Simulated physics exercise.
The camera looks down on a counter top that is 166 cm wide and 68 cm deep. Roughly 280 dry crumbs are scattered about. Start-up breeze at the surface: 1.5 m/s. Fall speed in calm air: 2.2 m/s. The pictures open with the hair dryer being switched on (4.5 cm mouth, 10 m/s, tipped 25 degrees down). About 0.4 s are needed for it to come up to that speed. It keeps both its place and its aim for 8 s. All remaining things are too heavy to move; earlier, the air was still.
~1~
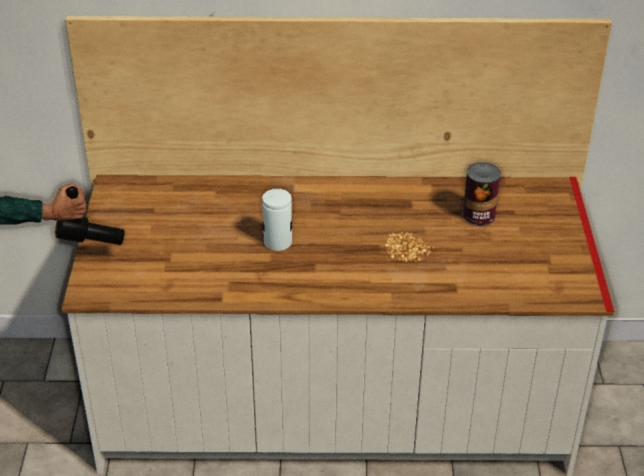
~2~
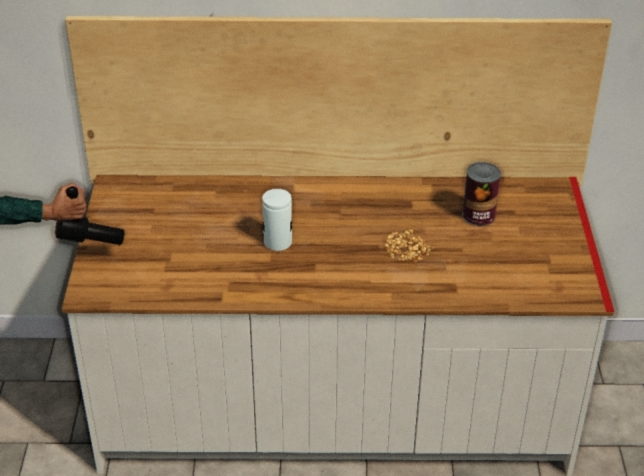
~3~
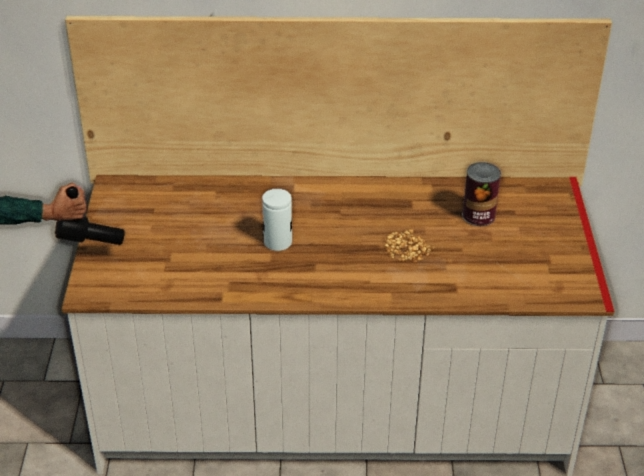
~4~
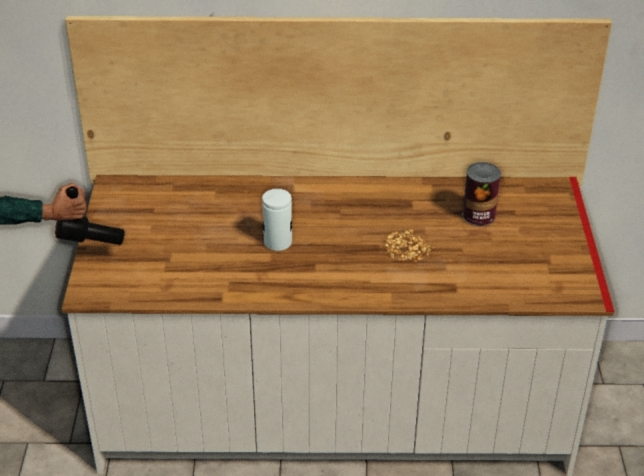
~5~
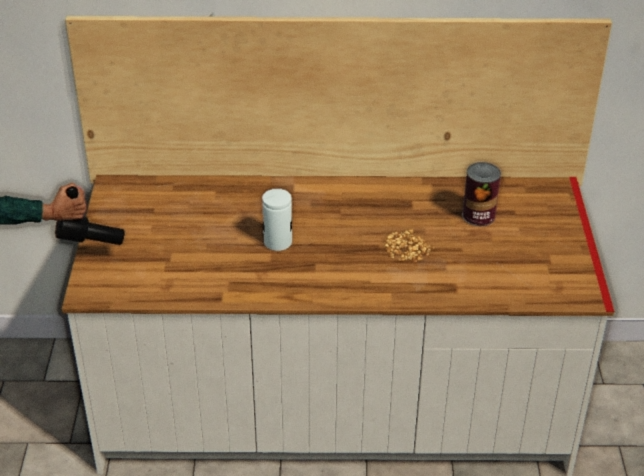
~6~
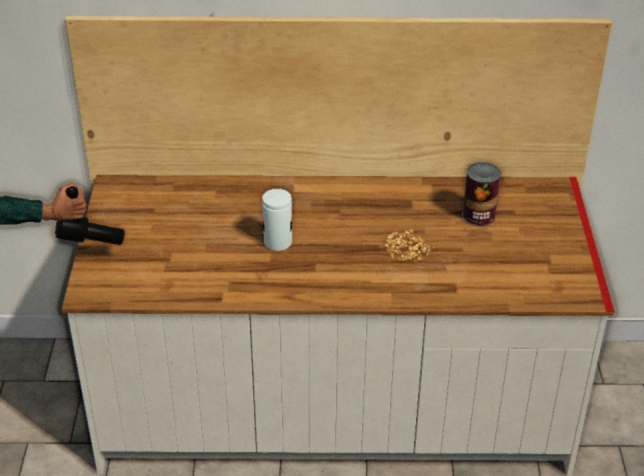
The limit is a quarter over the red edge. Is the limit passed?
The loss over that edge stays within a quarter.
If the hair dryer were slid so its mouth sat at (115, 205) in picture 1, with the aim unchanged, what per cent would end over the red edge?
Estimate: About 5 %.
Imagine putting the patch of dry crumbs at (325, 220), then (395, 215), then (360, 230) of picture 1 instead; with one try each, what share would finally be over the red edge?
50 %, 5 %, 2 %.
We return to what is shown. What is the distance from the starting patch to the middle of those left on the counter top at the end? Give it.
Distance: Approx. 5 cm.
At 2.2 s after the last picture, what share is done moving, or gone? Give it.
It comes out at some 25 %.
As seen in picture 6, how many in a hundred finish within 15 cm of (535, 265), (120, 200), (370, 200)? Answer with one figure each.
15 %, 0 %, 0 %.
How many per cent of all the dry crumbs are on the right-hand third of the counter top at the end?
Near 40 per cent at the end.
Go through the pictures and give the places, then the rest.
The middle of the dry crumbs is near (409, 248), none has stirred yet and the mouth of the hair dryer is at (122, 237), in the first frame.
The middle of the dry crumbs is near (409, 247), none has stirred yet and the red edge is centred on (594, 240), in the second frame.
The middle of the dry crumbs is near (409, 247), none has stirred yet, the top of a tin is at (484, 172) and the top of a jar is at (277, 197), in the third frame.
The middle of the dry crumbs is near (409, 247) and none has stirred yet, in the fourth frame.
The middle of the dry crumbs is near (409, 247) and none has stirred yet, in the fifth frame.
The middle of the dry crumbs is near (409, 247) and none has stirred yet, in the sixth frame.
Then, 1.2 s after the last picture the count stands so, 0 % are over the red edge; the middle of those still in play is near (414, 247).
Then, 2.2 s after the last picture the count stands so, 0 % are over the red edge; the middle of those still in play is near (416, 248).
Then, 4.0 s after the last picture the count stands so, 0 % are over the red edge; the middle of those still in play is near (416, 247).
Then, 7.6 s after the last picture, at the end, 0 % are over the red edge; the middle of those still in play is near (418, 247).
